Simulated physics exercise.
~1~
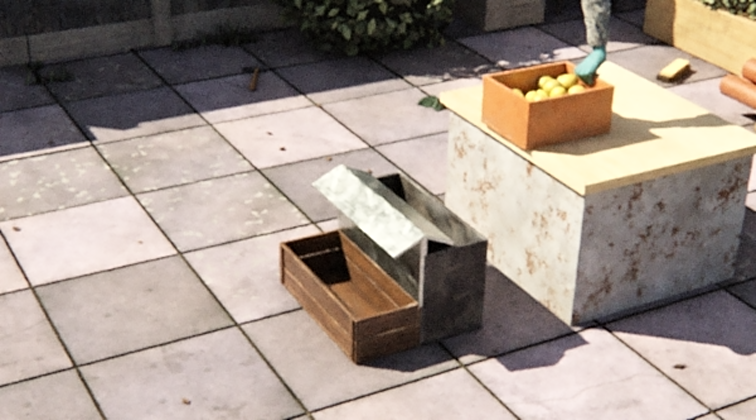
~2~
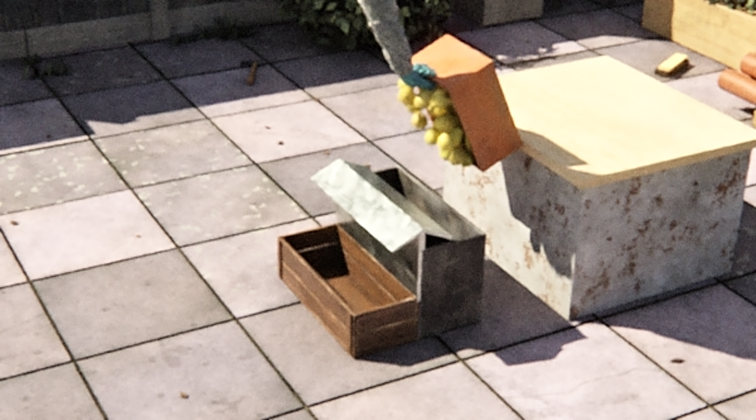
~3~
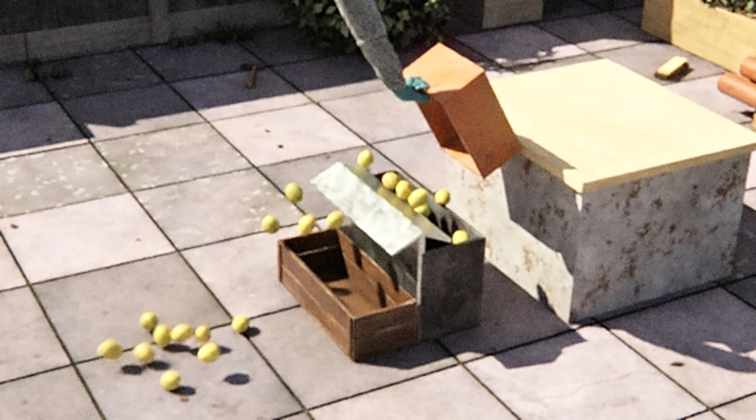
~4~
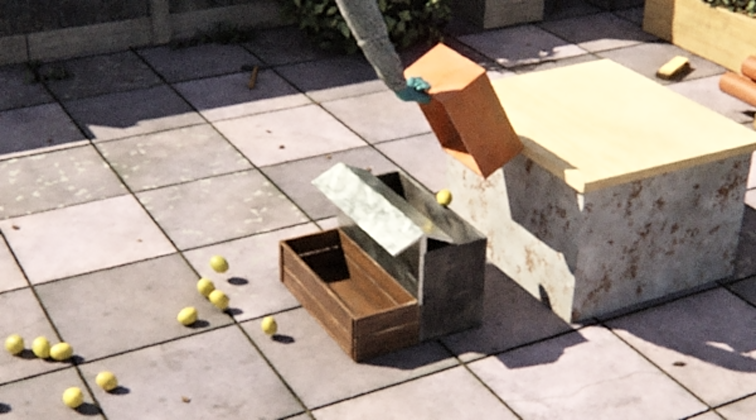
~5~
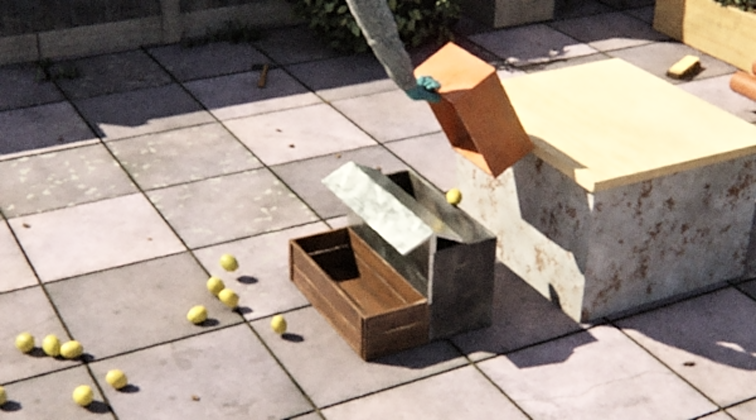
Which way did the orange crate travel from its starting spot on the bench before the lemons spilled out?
The orange crate moved to the left, away from its spot on the bench and towards the tub.
